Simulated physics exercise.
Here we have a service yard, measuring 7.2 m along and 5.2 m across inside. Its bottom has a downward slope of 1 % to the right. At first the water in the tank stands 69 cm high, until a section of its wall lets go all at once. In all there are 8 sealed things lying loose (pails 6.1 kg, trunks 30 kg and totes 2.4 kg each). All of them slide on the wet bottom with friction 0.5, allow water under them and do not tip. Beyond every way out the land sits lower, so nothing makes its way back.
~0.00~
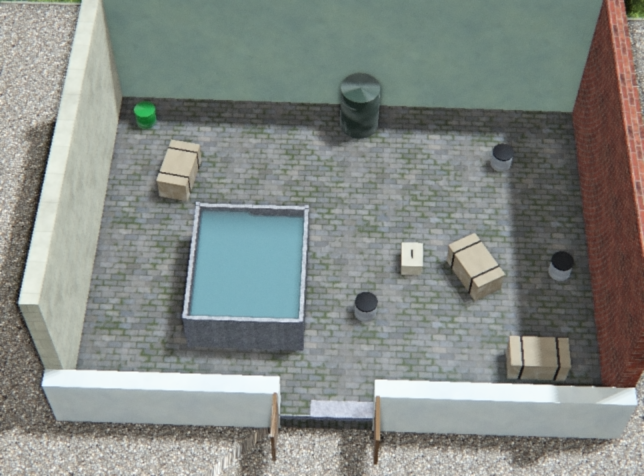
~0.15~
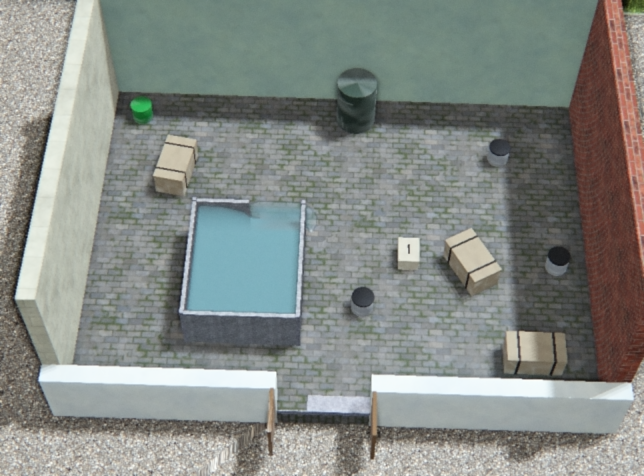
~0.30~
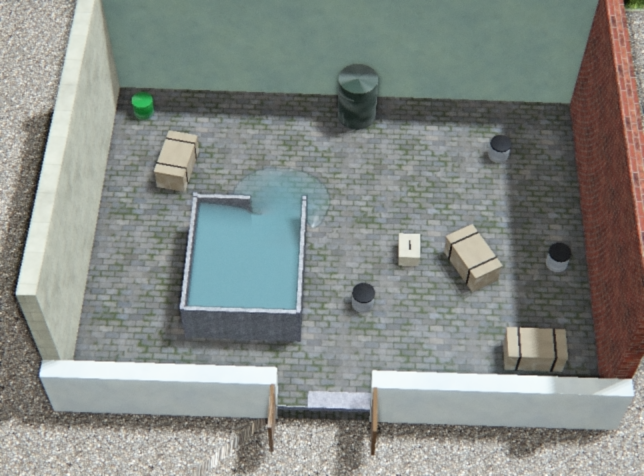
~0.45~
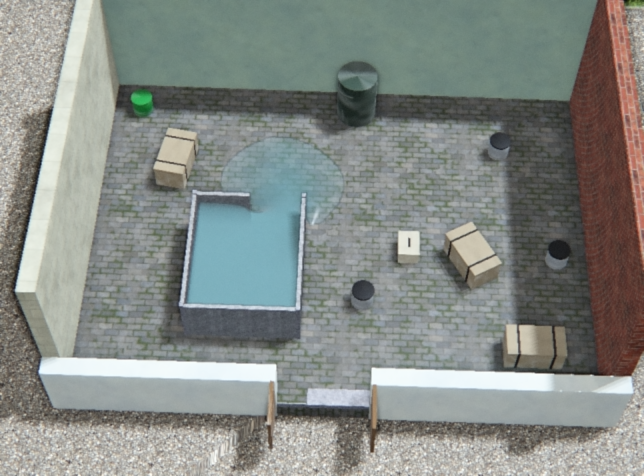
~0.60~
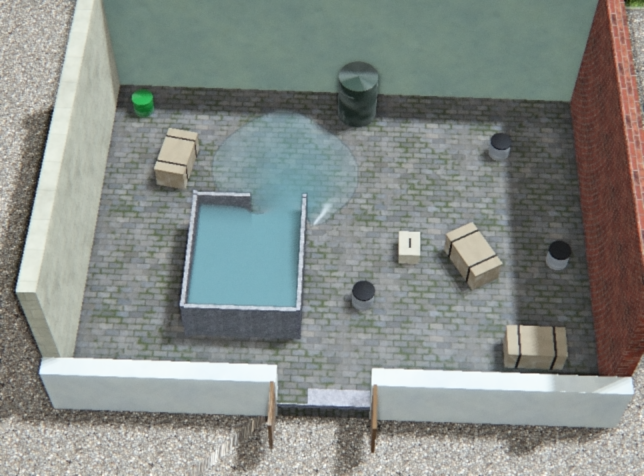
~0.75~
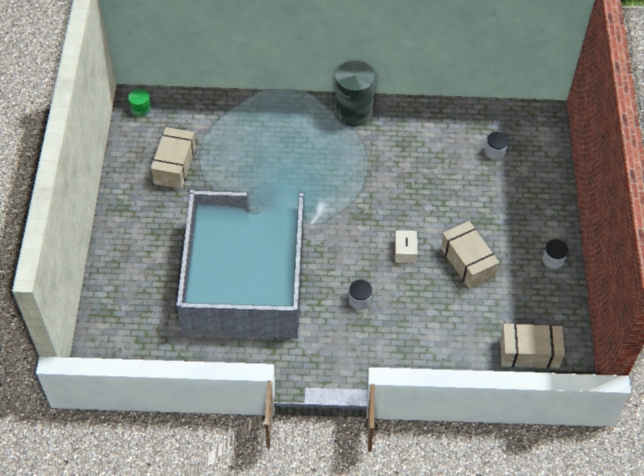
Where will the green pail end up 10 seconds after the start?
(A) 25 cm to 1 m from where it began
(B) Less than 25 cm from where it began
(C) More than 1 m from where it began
C, more than 1 m from where it began.
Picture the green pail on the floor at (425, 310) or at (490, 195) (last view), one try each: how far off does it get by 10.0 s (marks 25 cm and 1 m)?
One after the other: It stays more or less still, and then it stays more or less still.
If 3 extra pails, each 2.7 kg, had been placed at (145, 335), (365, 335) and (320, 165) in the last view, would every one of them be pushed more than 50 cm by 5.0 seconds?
Note, same order as listed: Inside the limit, inside the limit, beyond the limit.
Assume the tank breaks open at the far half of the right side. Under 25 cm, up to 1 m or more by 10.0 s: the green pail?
Note: Green pail essentially stationary.
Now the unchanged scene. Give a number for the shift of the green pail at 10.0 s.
It's about 300 cm away.
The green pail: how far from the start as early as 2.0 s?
Shift by then: About 0 cm.
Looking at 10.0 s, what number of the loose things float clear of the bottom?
It comes to 0.
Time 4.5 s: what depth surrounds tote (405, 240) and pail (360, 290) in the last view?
0 and 0 cm.
After 2.0 s the green pail is near (138, 97), 0.0 m from its start, aground; 0 of 8 are out; 0 afloat.
After 4.5 s the green pail is near (142, 218), 2.3 m from its start, aground; 0 of 8 are out; 0 afloat.
After 7.0 s the green pail is near (159, 245), 2.8 m from its start, aground; 0 of 8 are out; 0 afloat.
After 10.0 s the green pail is near (161, 248), 2.9 m from its start, aground; 0 of 8 are out; 0 afloat.
